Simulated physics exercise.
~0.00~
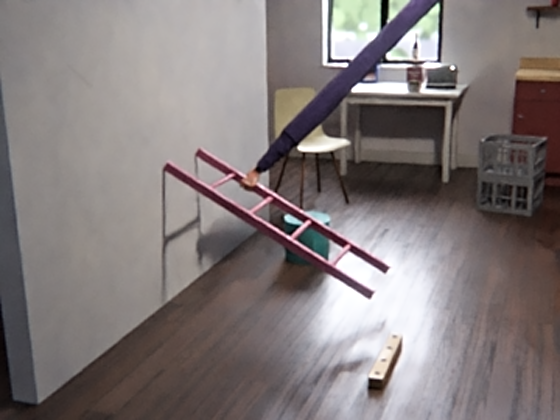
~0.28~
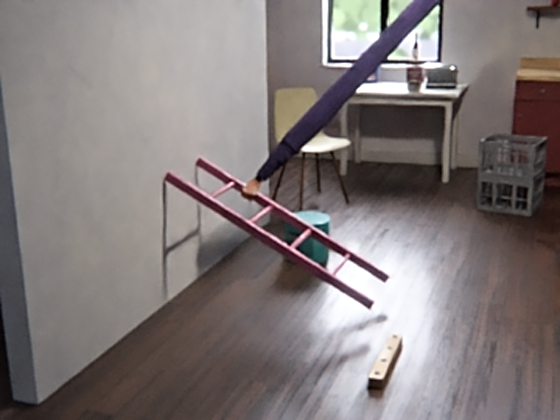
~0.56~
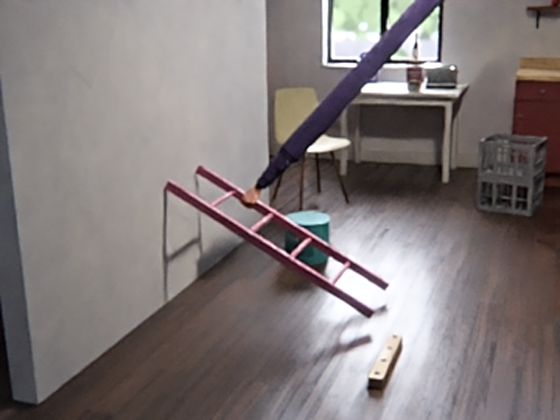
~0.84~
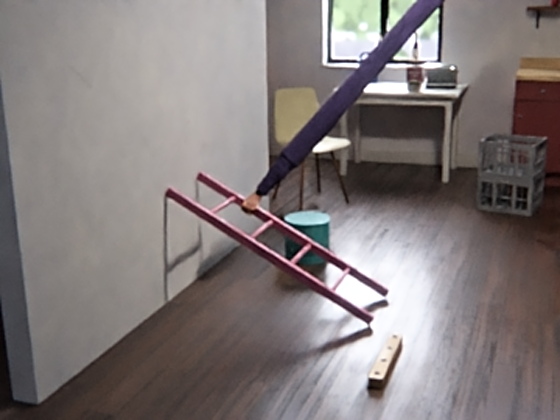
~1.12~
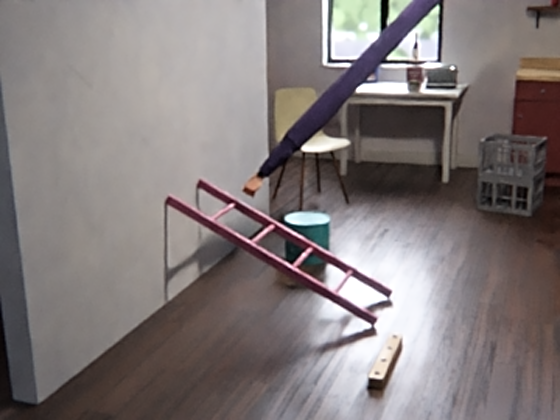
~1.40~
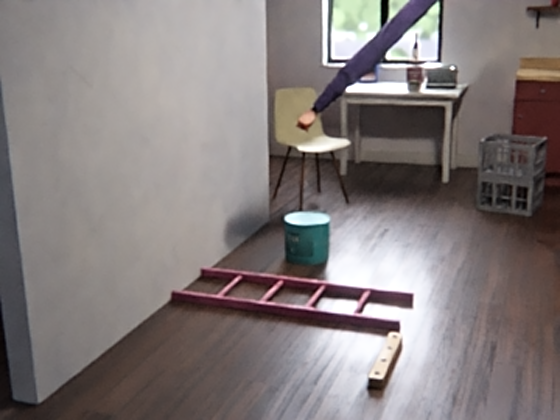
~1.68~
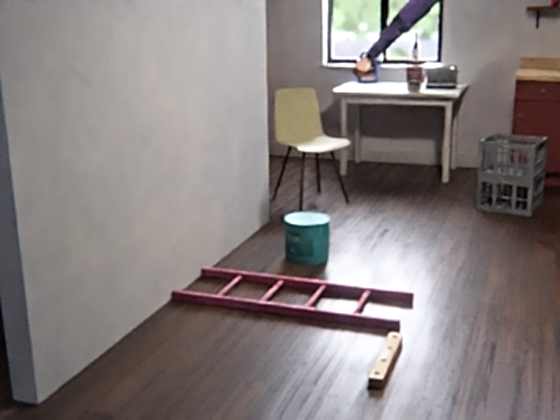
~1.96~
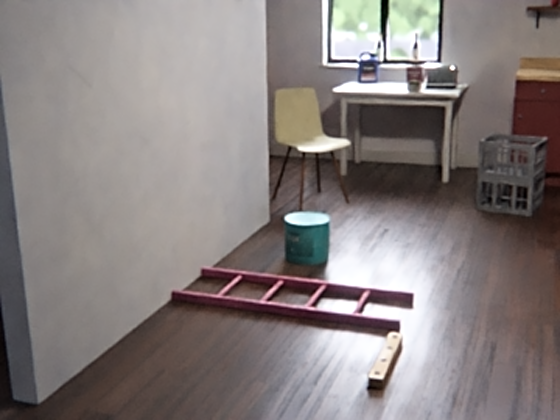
Pink ladder being lowered against a wall by a purple-sleeved arm, then sliding down flat beside a turquoise pail once released.
